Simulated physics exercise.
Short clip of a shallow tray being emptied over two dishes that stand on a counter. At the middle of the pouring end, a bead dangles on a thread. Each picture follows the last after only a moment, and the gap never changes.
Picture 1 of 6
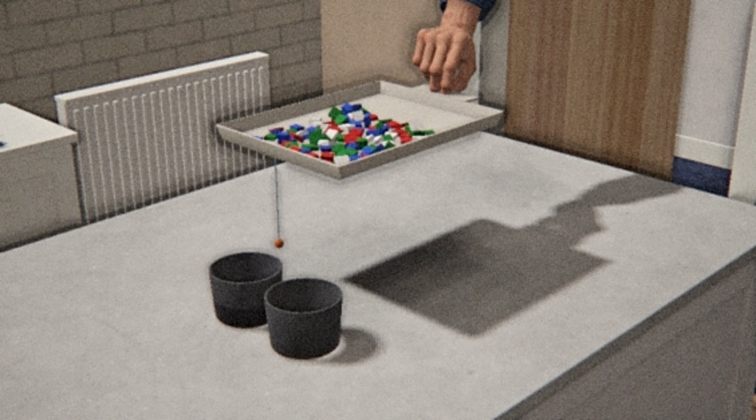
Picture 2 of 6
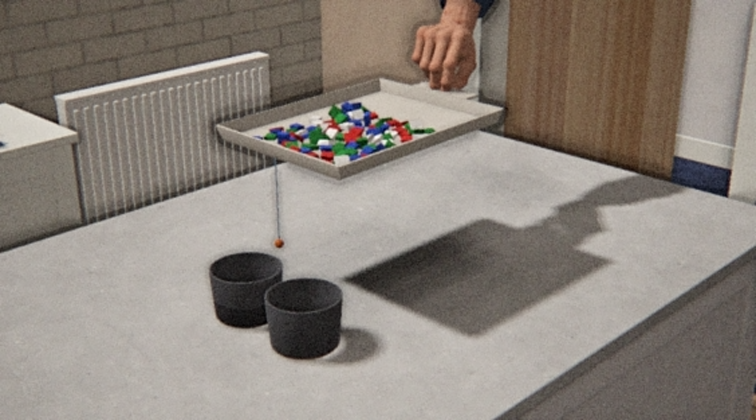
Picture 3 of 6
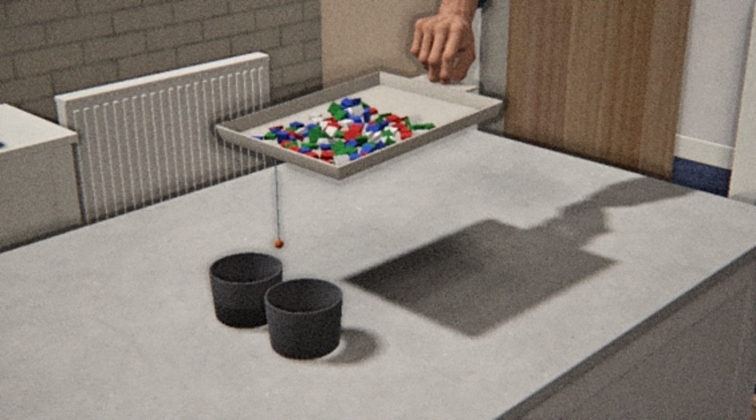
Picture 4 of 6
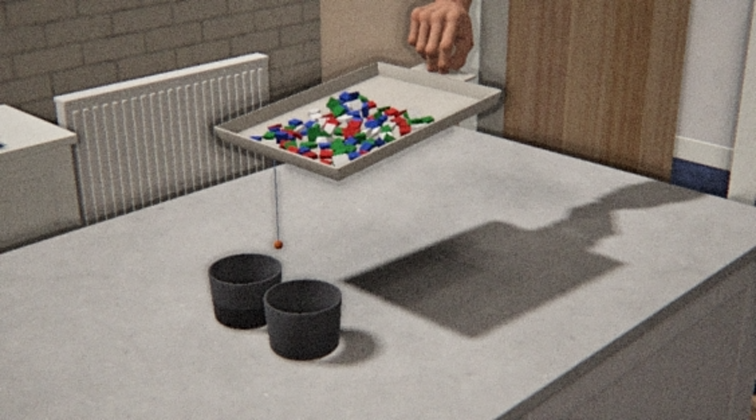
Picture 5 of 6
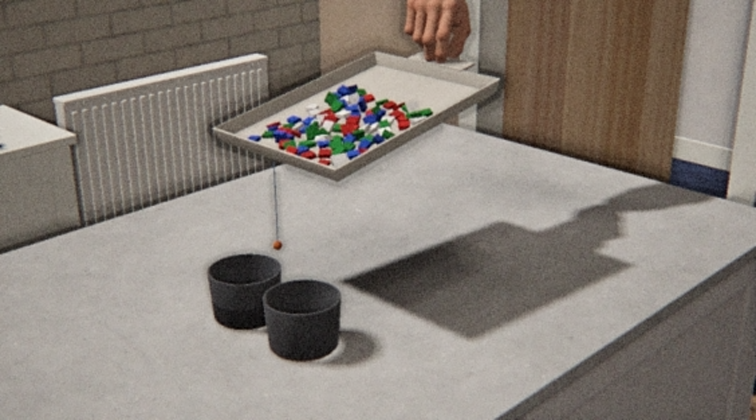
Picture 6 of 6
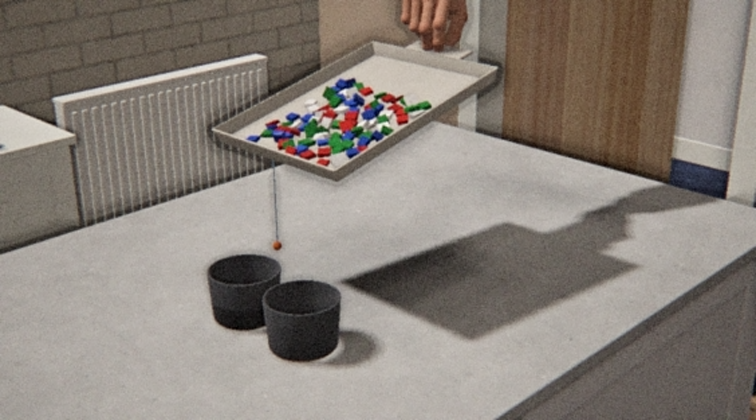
On a pale counter in a room with a brick wall and a white radiator, two dark dishes stand below a shallow tray of colourful mosaic tiles, a bead dangling from it on a thread. The tray starts level, then a hand at its far end slowly raises that end, tilting it slightly towards the dishes.
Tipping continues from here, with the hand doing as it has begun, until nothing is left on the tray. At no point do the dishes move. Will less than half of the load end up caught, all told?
No: The greater share ends up in the dishes.
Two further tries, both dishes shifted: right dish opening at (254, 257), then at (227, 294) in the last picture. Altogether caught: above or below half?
Place 1: Lower than half; place 2: Lower than half.
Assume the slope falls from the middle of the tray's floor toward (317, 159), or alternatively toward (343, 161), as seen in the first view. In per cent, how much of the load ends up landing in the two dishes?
For the first aim it is 70 in a hundred, for the second 20 in a hundred.
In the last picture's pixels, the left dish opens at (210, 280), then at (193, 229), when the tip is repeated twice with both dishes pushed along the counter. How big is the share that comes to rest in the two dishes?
Roughly 30% the first time and 10% the second time.
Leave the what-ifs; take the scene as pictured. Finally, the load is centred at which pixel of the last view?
Somewhere around (246, 315) in the final view.
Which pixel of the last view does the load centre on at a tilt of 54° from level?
About (294, 123).
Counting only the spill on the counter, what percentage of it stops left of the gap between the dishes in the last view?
Near 90 in a hundred.
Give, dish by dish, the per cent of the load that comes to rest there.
I'd say the left dish holds some 40 % and the right dish some 30 %.
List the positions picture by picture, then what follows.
The first picture shows corners of the pouring end at (222, 125) and (339, 164), level; middle of the load at (342, 138), mosaic tiles; left dish at (218, 298); right dish at (275, 328); bead on its thread at (279, 244).
The second picture shows corners of the pouring end at (222, 125) and (339, 164), level; middle of the load at (342, 137).
The third picture shows corners of the pouring end at (221, 125) and (338, 165), tipped barely, level across its low end; middle of the load at (341, 135).
The fourth picture shows corners of the pouring end at (220, 127) and (337, 166), tipped a little, level across its low end; middle of the load at (340, 132).
The fifth picture shows corners of the pouring end at (219, 127) and (336, 167), tipped a little, level across its low end; middle of the load at (339, 128).
The sixth picture shows corners of the pouring end at (218, 128) and (334, 167), tipped a little, level across its low end; middle of the load at (338, 125); left dish at (216, 300); right dish at (273, 330).
Soon after the last picture, tray tipped steeply; all on the tray.
A little later, tray tipped right over; most on the tray; a small part in the right dish; a stray few in the left dish; a stray few outside both; a small part in the air.
Later still, tray tipped past a quarter turn; about a quarter in the right dish; about a third in the left dish; about a third outside both.
At rest, tray tipped past a quarter turn; about a quarter in the right dish; about a third in the left dish; about a third outside both.
